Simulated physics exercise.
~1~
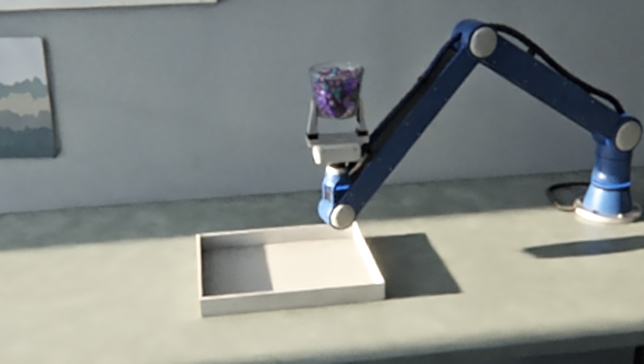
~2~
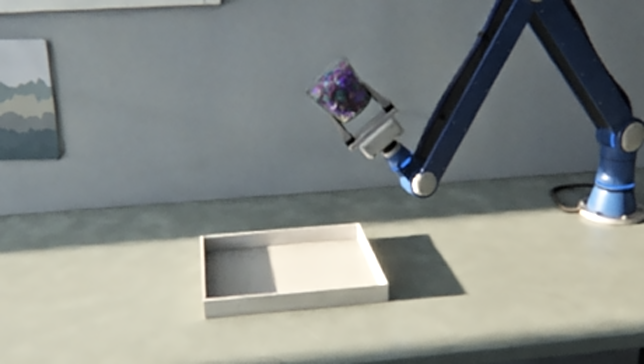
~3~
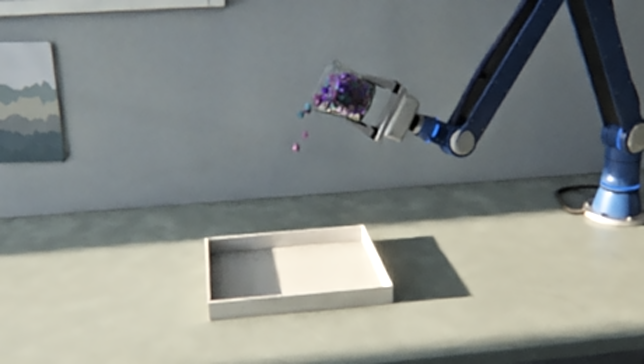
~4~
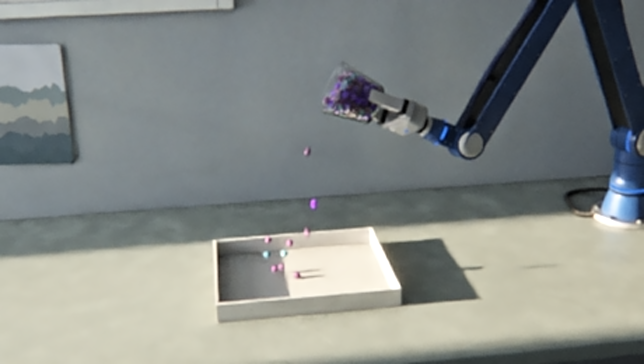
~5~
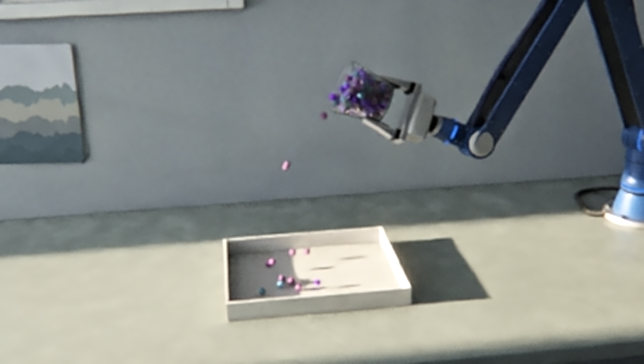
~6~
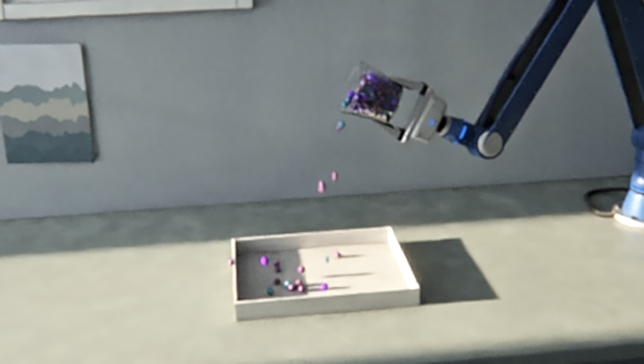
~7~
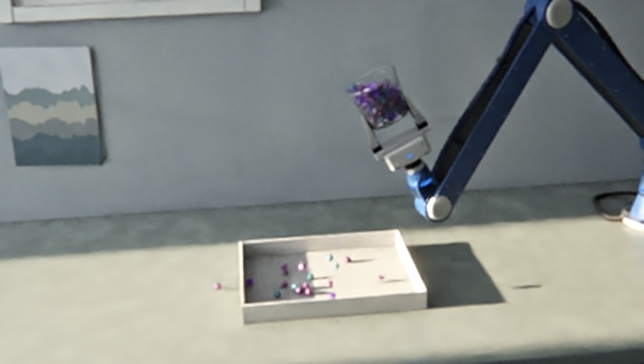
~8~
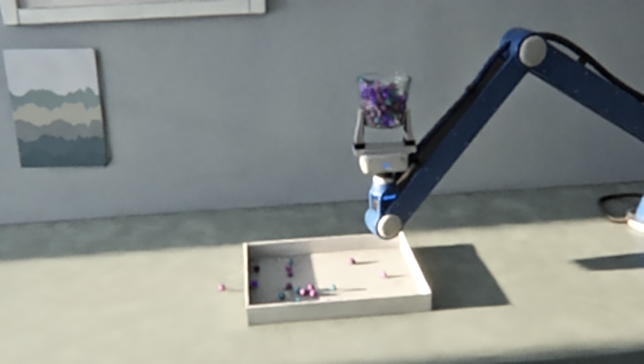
On a pale tabletop in front of a gray wall, a blue robot arm holds a clear beaker of small purple, pink and blue sweets upright above a shallow whitish tray. The arm lifts and tips the beaker to the left until it lies nearly on its side. A few sweets spill over the rim, drop into the tray and scatter, while more trickle down. The arm then swings the beaker back upright. It ends still well filled, with a small scattering in the tray and one stray sweet on the table to the left.
